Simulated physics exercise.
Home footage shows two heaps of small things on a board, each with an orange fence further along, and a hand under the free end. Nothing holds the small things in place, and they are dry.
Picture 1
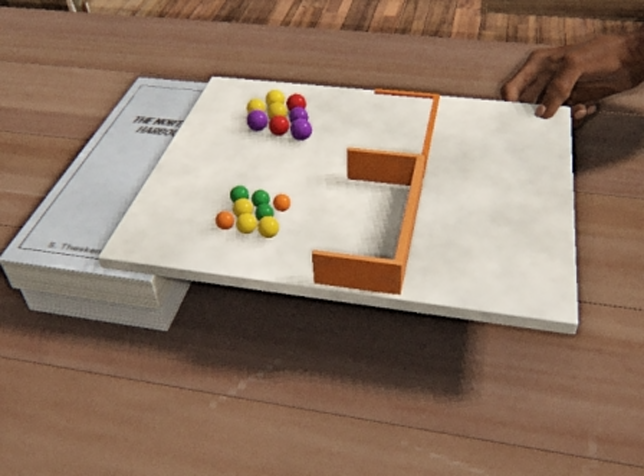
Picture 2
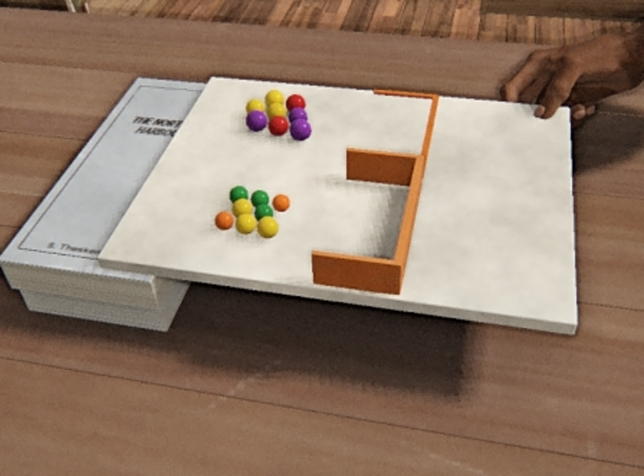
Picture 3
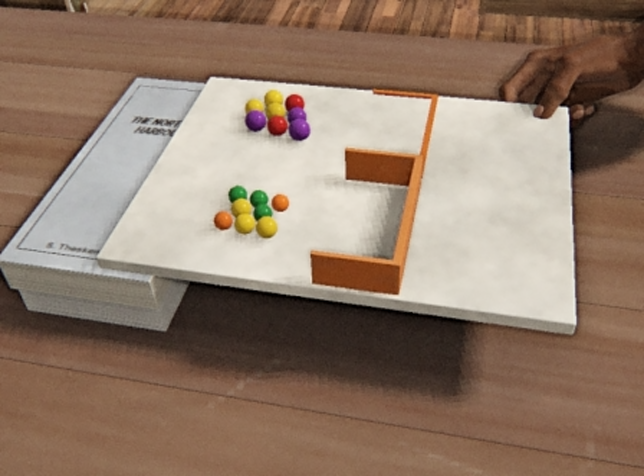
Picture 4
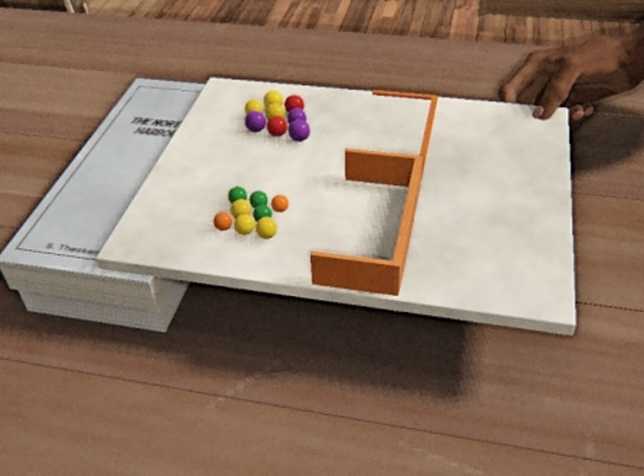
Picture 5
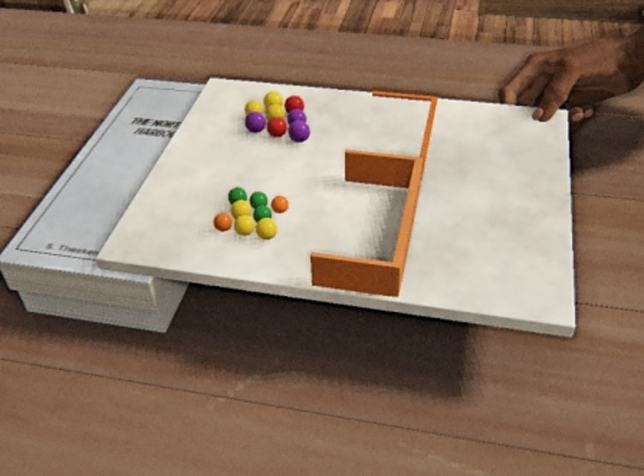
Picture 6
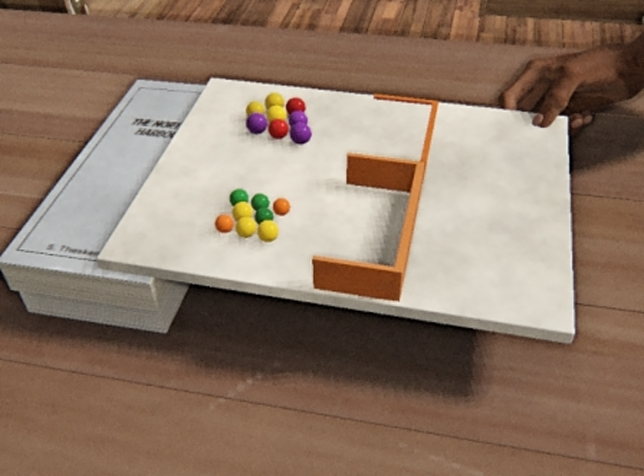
On a brown wooden table indoors, seen from above at an angle, a pale board rests with its left end on a stack of books. Two clusters of small coloured balls sit toward the left, the farther with purple and red, the nearer with green and orange, with orange barriers to their right. A hand at the right end lowers it very slightly, while the balls and camera stay practically still.
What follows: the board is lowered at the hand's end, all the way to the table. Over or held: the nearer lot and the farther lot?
In the end the nearer lot stays behind its bar, and the farther lot clears its bar.
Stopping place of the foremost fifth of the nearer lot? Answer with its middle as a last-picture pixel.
Pretty much at (399, 235), I'd say.
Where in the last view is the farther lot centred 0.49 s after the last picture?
Its middle is roughly at (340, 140) in the last frame.
Then, 0.22 s later than the last frame, board sloping at 6°; nearer lot where it was; farther lot where it was.
Then, 0.49 s later than the last frame, board sloping at 11°; nearer lot on its way down; farther lot on its way down.
Then, 0.78 s later than the last frame, board resting at 13°; nearer lot has reached its bar; farther lot the larger part past its bar.
When it is over, board resting at 13°; nearer lot gathered behind its bar; farther lot every one past its bar.
